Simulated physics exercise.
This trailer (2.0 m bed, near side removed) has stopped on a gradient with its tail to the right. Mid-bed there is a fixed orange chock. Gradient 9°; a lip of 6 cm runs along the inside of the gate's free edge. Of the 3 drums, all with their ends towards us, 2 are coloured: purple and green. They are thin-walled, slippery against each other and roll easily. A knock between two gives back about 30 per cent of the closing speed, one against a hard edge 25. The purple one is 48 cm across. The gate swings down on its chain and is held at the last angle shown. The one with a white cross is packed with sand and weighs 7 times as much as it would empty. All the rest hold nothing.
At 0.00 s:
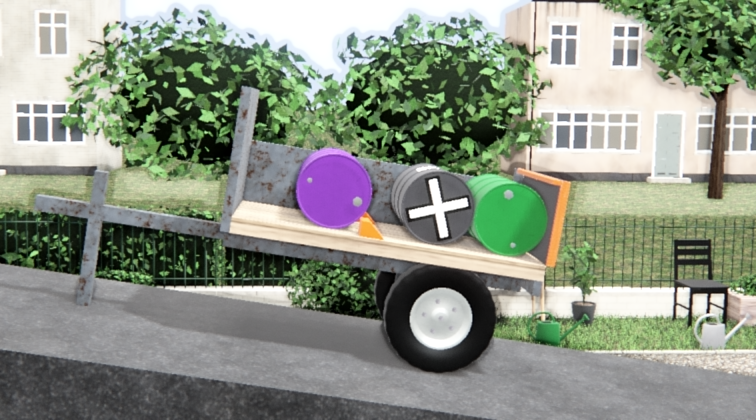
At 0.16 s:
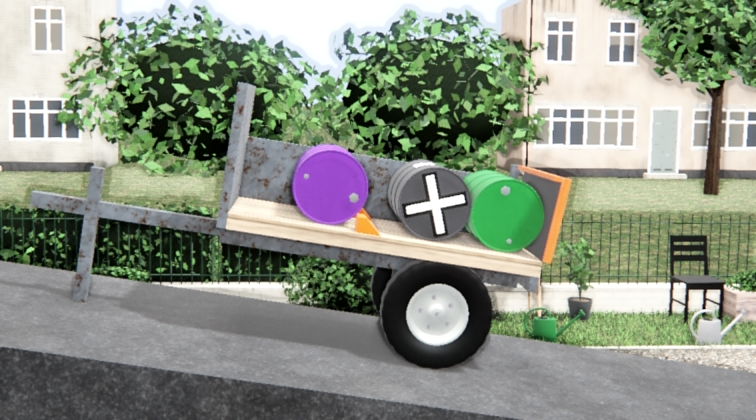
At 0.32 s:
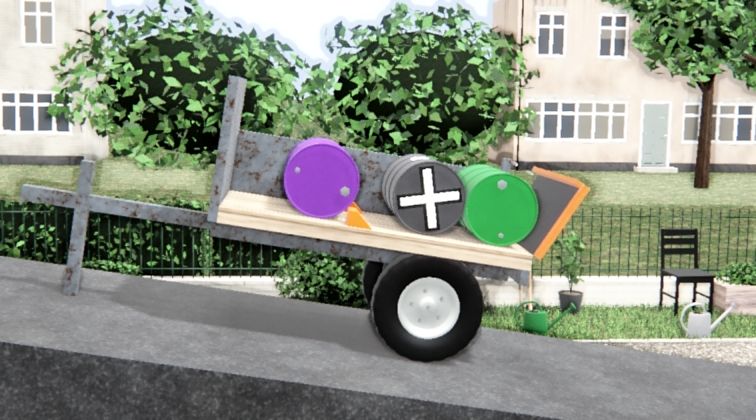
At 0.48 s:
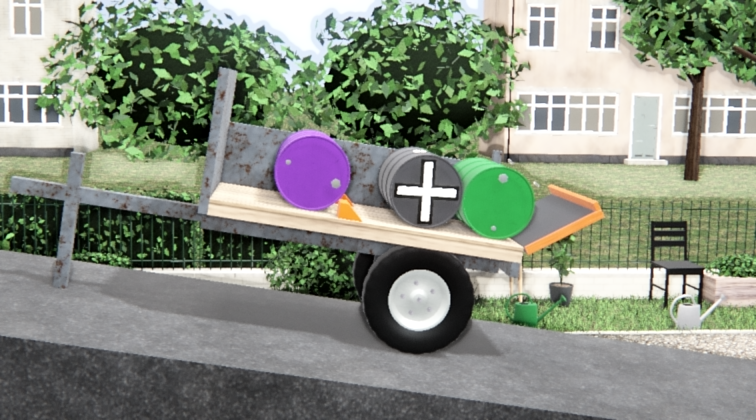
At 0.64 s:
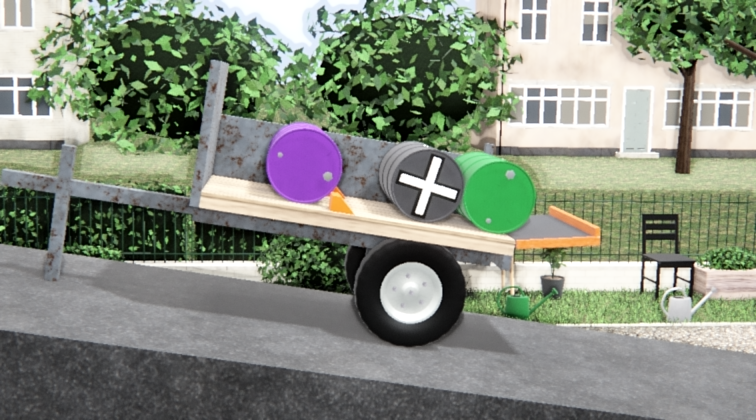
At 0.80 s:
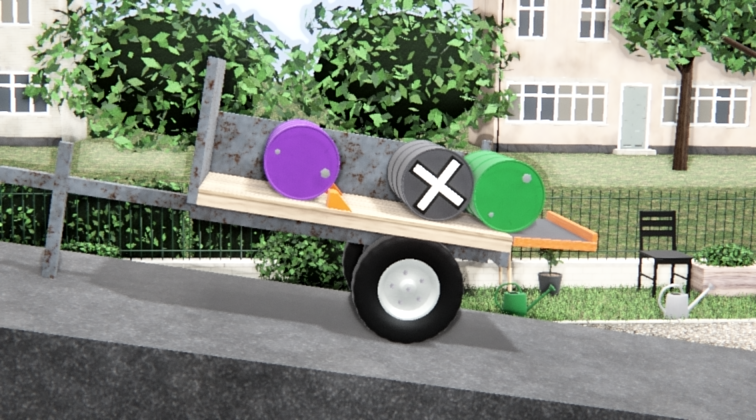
A trailer on a sloping road shifted slightly leftward in view as its orange-edged tailgate swung down past level, while the grey and green drums began rolling right and the purple one stayed behind a wedge.
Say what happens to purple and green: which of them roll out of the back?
Purple stays with the vehicle. Green rolls out.
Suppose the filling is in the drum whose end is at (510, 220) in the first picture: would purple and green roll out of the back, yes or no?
Then purple no, green no.
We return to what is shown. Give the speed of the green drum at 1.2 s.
Roughly 0.9 m/s.
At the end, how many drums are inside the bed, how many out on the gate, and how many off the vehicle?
In that order: 1, 1, 1.
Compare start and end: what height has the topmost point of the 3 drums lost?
Roughly 0 cm.
Then, 1.2 s in, purple is on the bed, 140 cm short of the hinge; green is on the gate, 25 cm past the hinge, rolling right; 0 of 3 are out.
Then, 1.7 s in, green is dropping off the gate; still the same for purple; 1 of 3 is out.
In the end (7.3 s), purple is on the bed, 140 cm short of the hinge; green is out on the ground; 1 of 3 is out.
